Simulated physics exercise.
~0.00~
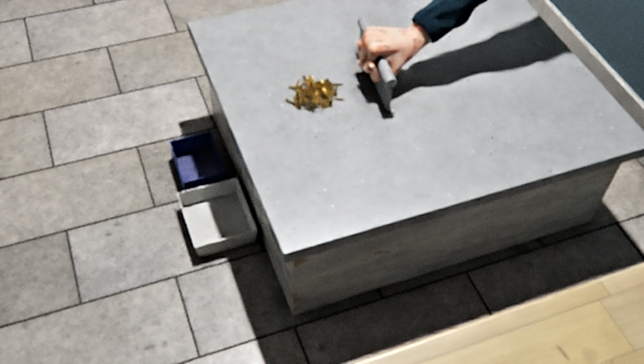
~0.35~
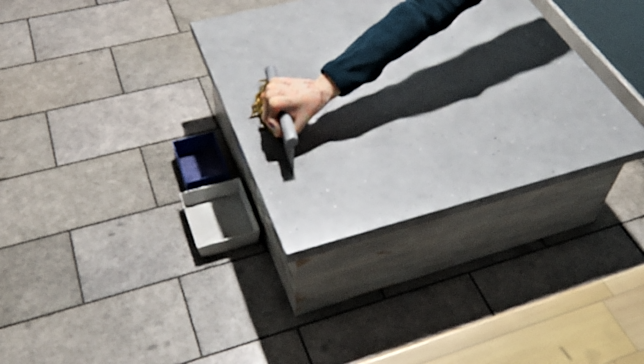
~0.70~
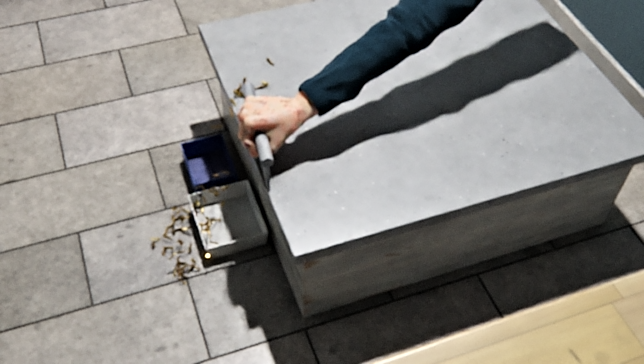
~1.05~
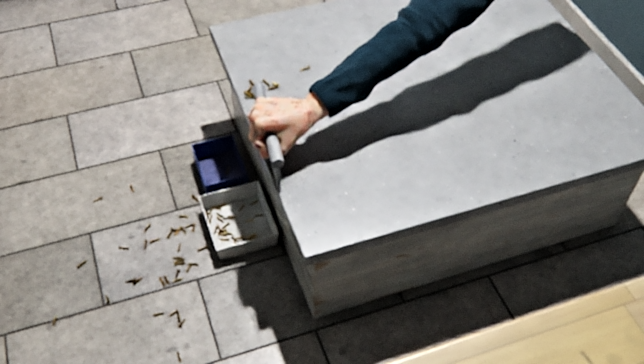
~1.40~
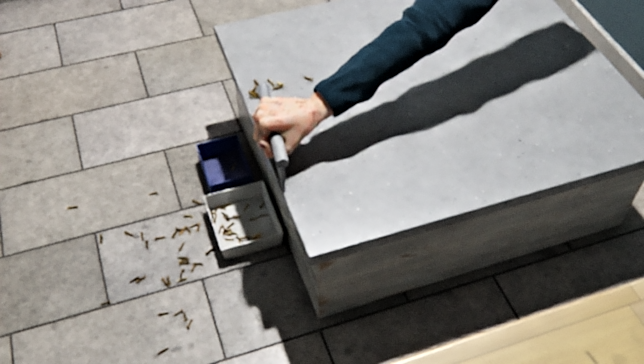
A hand in a dark teal sleeve holds a grey scraper on a pale grey block, seen from above, standing on grey paving with pale wood at the lower right. Beside a small pile of brass-coloured screws, it starts near the far side, while a blue tin and a white tin sit against the block's left side. The hand sweeps the screws left and towards the viewer, then stops at the edge. Screws spill over, some landing in the white tin and many scattering across the paving. A few stay on top, and the blue tin catches none.
